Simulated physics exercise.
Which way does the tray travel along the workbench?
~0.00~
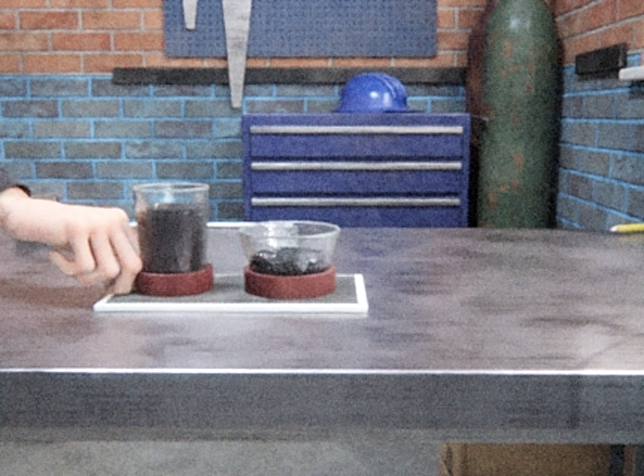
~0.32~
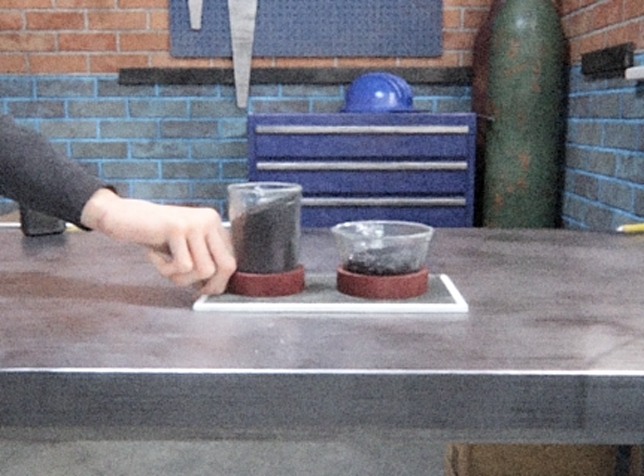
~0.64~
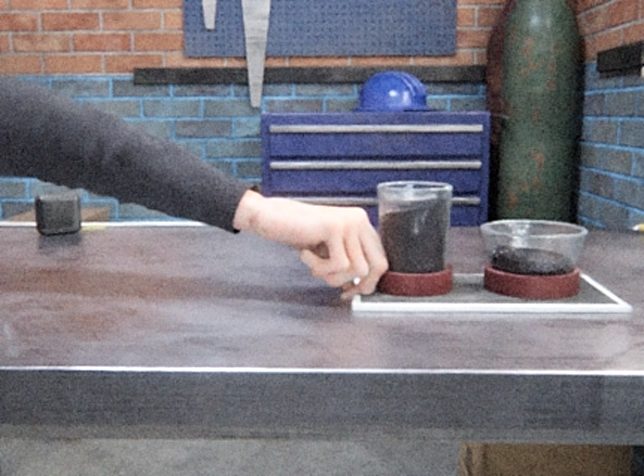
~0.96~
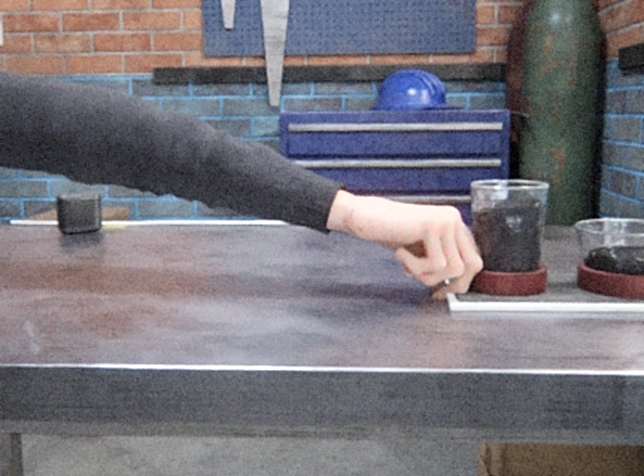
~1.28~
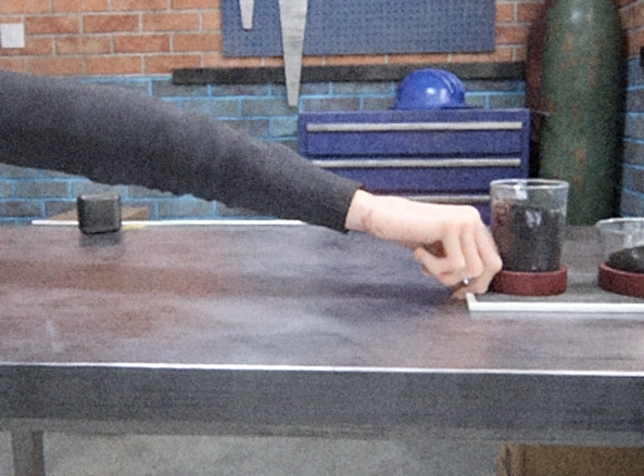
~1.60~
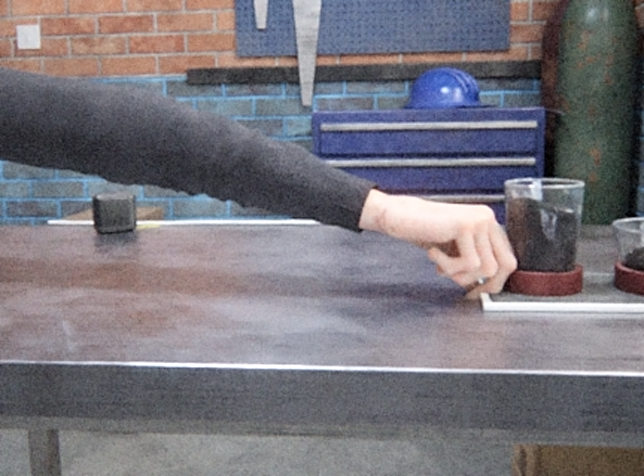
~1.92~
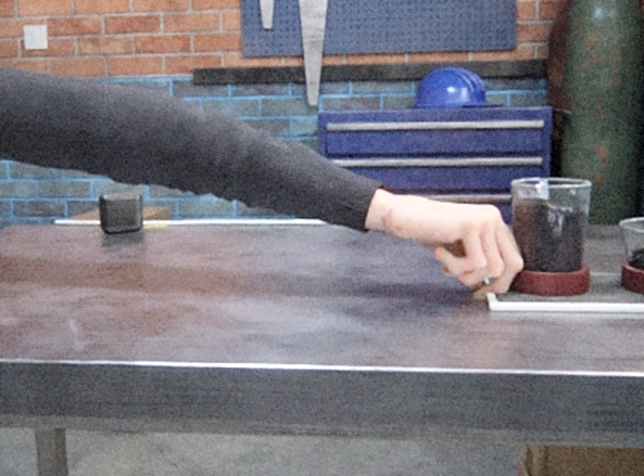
The tray travels to the right, pushed by the hand at its left end.
